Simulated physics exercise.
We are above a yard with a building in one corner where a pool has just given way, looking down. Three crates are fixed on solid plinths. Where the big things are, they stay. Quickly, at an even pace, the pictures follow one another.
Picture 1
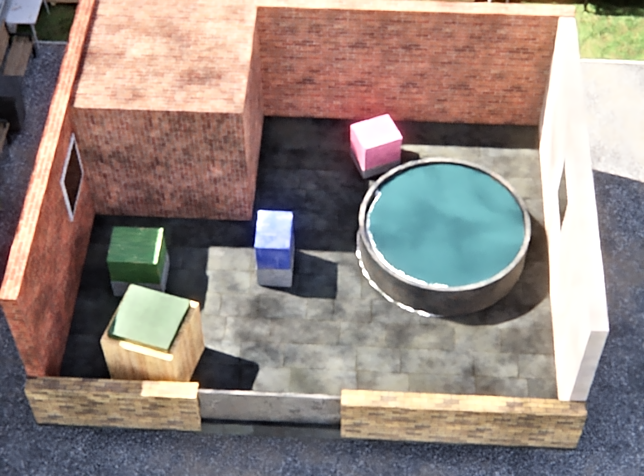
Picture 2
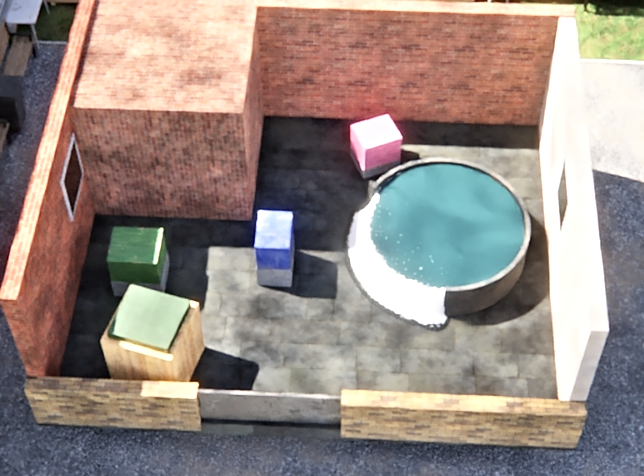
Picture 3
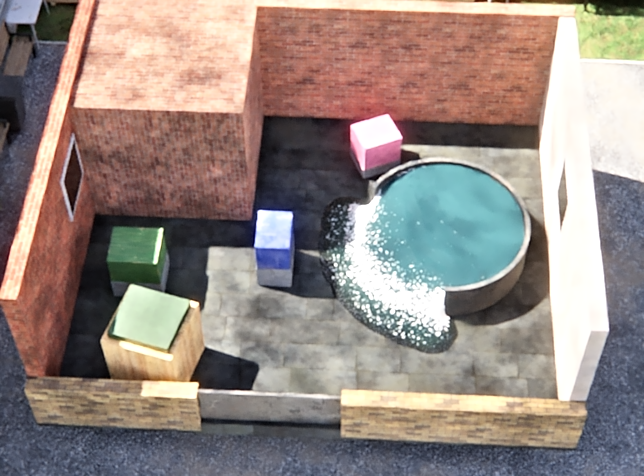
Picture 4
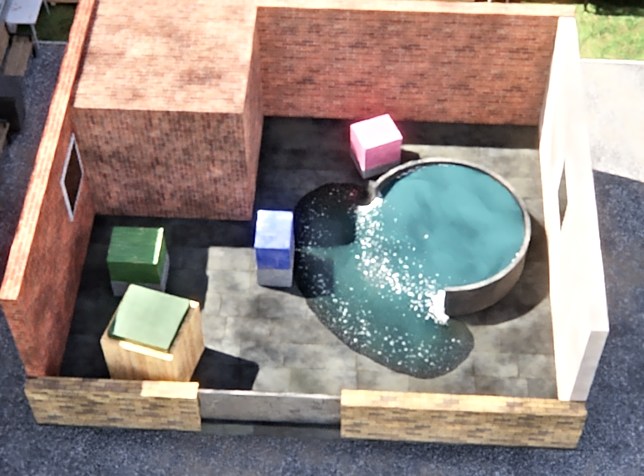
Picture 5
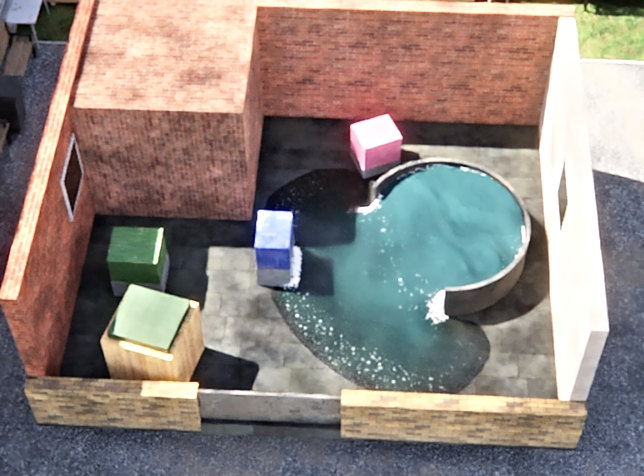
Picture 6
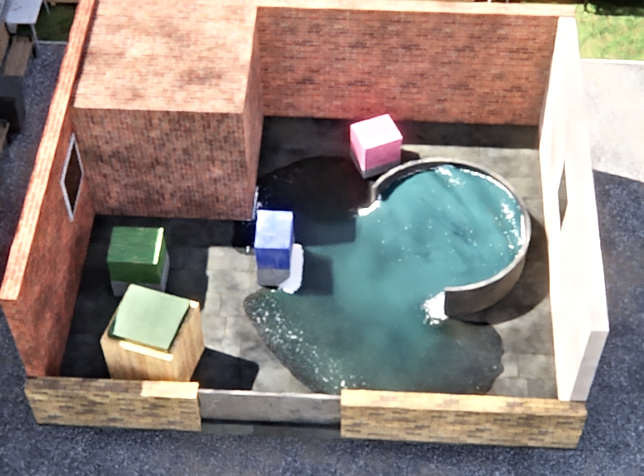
The round pool in the walled yard burst open on its left side, and foamy water poured out, spreading across the paving and around the blue box while the pink and green boxes stayed put.
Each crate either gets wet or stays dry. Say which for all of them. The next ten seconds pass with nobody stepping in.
The pink crate stays dry; the green crate stays dry; the blue crate stays dry.
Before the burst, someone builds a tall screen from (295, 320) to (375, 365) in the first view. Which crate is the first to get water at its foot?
The blue one.
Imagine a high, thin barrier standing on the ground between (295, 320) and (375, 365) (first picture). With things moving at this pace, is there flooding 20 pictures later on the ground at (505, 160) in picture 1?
I'd call it waterless.
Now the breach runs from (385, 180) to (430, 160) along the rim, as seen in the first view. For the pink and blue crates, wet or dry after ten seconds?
The pink crate is flooded, the blue crate is left dry.
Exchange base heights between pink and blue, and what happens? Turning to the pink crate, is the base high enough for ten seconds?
The pink crate stays out of it.
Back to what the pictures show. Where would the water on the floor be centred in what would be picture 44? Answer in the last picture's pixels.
I would point to (309, 284).
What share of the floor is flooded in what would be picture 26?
It comes to roughly 80 in a hundred.
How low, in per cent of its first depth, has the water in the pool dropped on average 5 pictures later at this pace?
My best guess is about 56 per cent.
A moment on, water covers 50 % of the floor; the pink crate water round its plinth, the green crate water round its plinth, the blue crate water round its plinth.
Next, water covers 60 % of the floor; the pink crate water round its plinth, the green crate water round its plinth, the blue crate water round its plinth.
Then, water covers 80 % of the floor; the pink crate water round its plinth, the green crate water round its plinth, the blue crate water round its plinth.
Later, water covers 100 % of the floor; the pink crate water round its plinth, the green crate water round its plinth, the blue crate water round its plinth.
In the end, water covers 100 % of the floor; the pink crate stayed above the water, the green crate stayed above the water, the blue crate stayed above the water.
